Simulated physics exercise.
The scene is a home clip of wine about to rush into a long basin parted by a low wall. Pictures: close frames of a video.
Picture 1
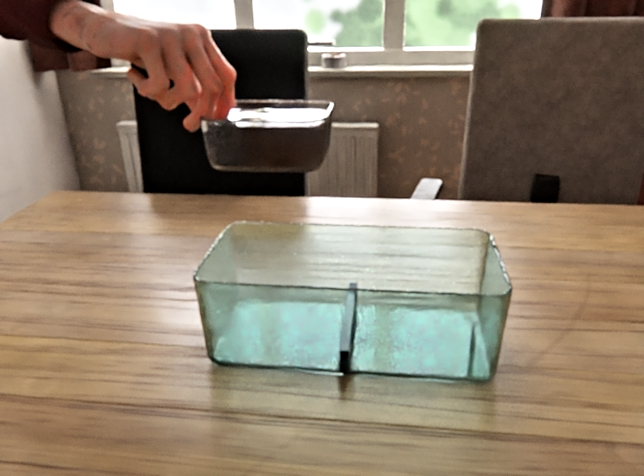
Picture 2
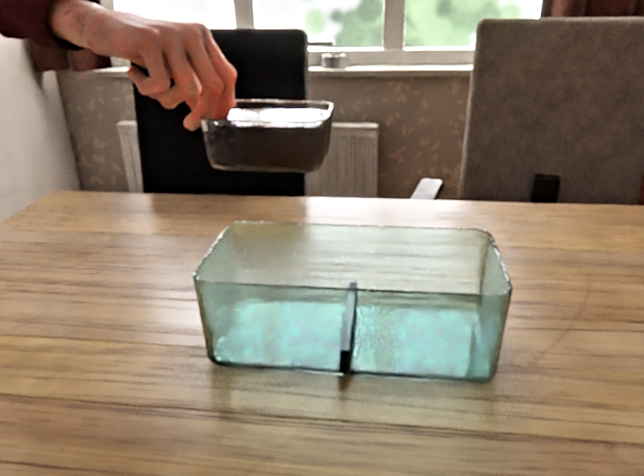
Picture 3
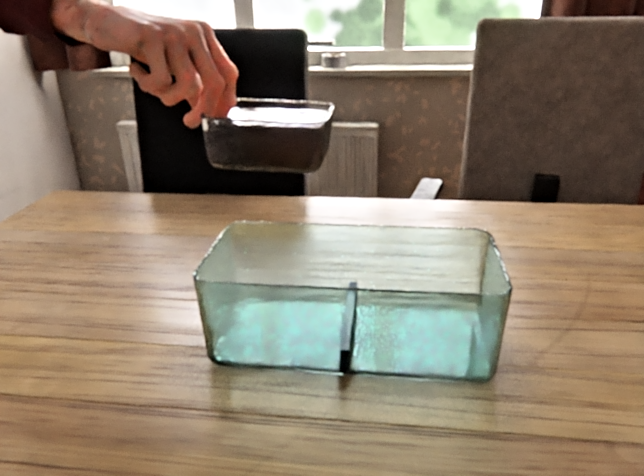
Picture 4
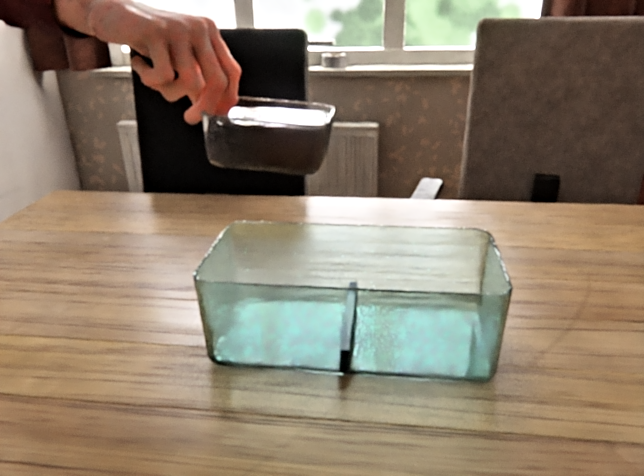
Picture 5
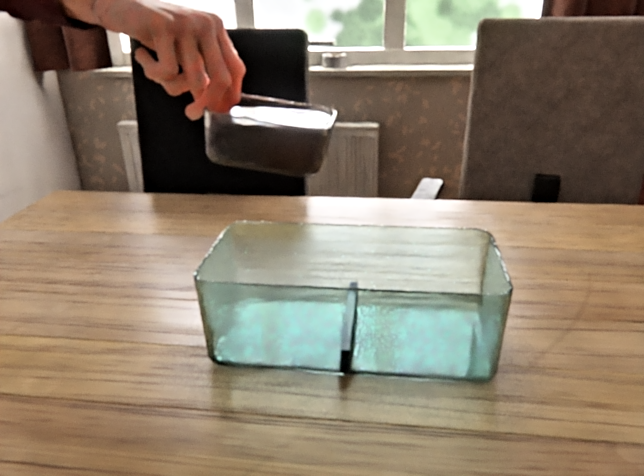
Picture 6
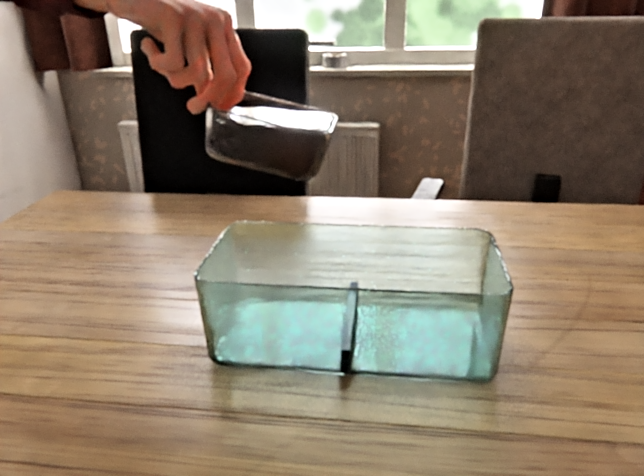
The clip shows a hand holding a small glass dish of dark liquid above and behind a long, greenish glass basin with a low dividing wall on a wooden table, keeping nearly still, then gradually tilting the dish slightly rightward.
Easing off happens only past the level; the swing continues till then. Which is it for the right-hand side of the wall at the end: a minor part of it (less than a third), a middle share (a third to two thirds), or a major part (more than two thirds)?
It holds a major part.
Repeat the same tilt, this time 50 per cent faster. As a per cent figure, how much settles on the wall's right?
Somewhere near 80 percent.
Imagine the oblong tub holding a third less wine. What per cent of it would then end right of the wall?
About 70 in a hundred.
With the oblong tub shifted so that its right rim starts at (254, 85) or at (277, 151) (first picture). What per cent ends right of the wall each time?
Close to 20 in a hundred, then close to 20 in a hundred.
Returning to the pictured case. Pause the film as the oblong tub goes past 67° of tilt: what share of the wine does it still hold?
About 35 per cent.
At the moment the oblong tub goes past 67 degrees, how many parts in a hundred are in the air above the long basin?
Something like 45 per cent of it.
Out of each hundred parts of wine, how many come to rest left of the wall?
Some 25 parts in a hundred.
A moment on, the oblong tub is tipped part way and 35 per cent is still to pour, 1 is left of the wall and 20 right of it.
Next, the oblong tub is tipped on its side and 7 per cent is still to pour, 11 is left of the wall and 76 right of it.
Then the oblong tub is tipped on its side and 1 per cent is still to pour, 21 is left of the wall and 76 right of it.
Later the oblong tub is tipped on its side and 0 per cent is still to pour, 23 is left of the wall and 76 right of it.
At rest 23 per cent lies left of the wall, 76 right of it and 1 outside.
